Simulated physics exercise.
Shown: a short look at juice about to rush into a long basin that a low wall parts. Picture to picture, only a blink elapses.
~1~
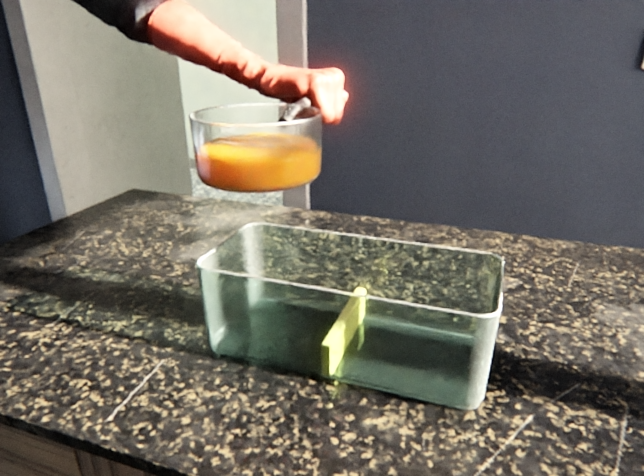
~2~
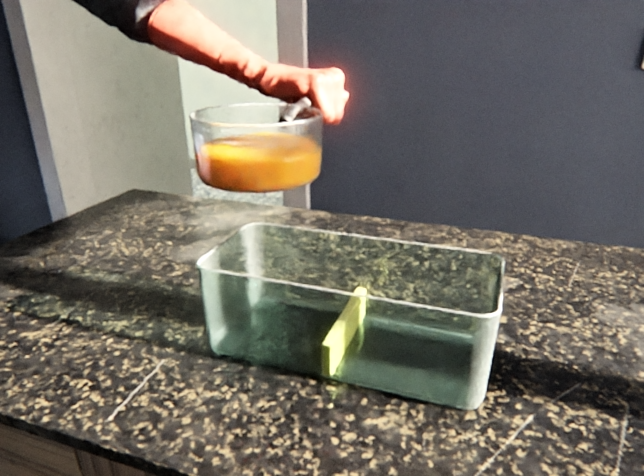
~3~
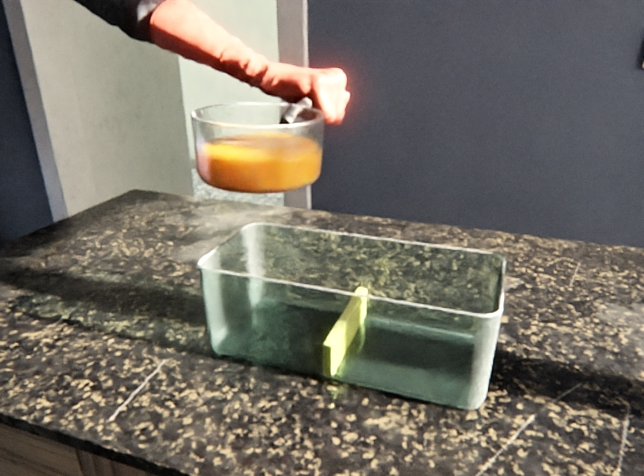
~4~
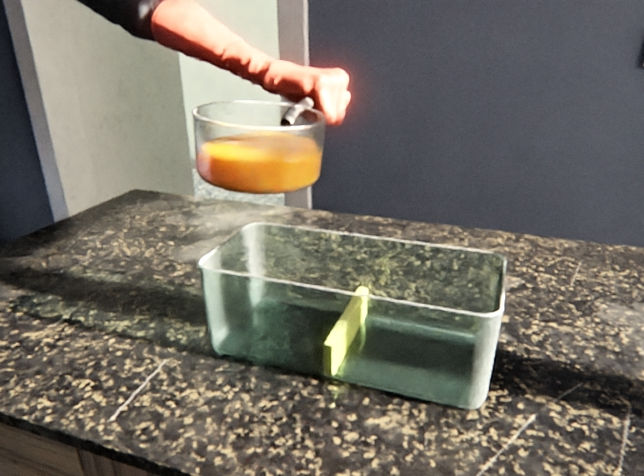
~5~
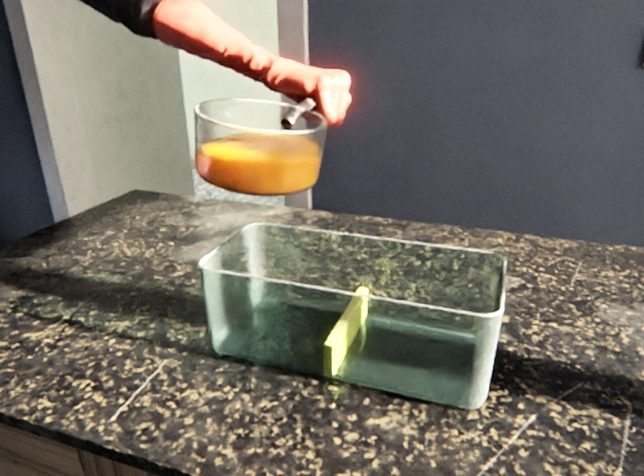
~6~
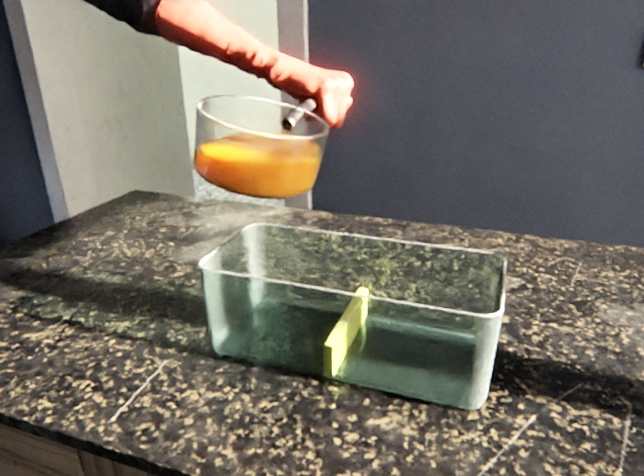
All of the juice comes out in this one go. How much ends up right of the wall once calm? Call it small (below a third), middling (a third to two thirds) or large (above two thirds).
Middling.
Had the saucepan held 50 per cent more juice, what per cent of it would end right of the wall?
About 70 in a hundred.
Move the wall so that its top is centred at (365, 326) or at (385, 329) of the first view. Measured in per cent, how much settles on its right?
The first placement gives around 30 percent, the second 5 percent.
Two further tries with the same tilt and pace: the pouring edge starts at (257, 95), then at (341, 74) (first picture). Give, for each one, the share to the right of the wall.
First some 5, then 90 per cent.
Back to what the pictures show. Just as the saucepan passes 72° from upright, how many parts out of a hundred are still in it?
Around 60 percent remains.
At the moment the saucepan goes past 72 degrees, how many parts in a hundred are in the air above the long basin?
Some 30 per cent, I'd say.
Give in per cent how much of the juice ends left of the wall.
Around 45 %.
A moment on, the saucepan is tipped part way and 62 per cent is still to pour, 1 is left of the wall and 6 right of it.
Next, the saucepan is tipped right over and 10 per cent is still to pour, 26 is left of the wall and 54 right of it.
Then the saucepan is tipped right over and 0 per cent is still to pour, 45 is left of the wall and 54 right of it.
Later the saucepan is tipped right over and 0 per cent is still to pour, 45 is left of the wall and 55 right of it.
Finally, 45 per cent lies left of the wall, 55 right of it and 0 outside.
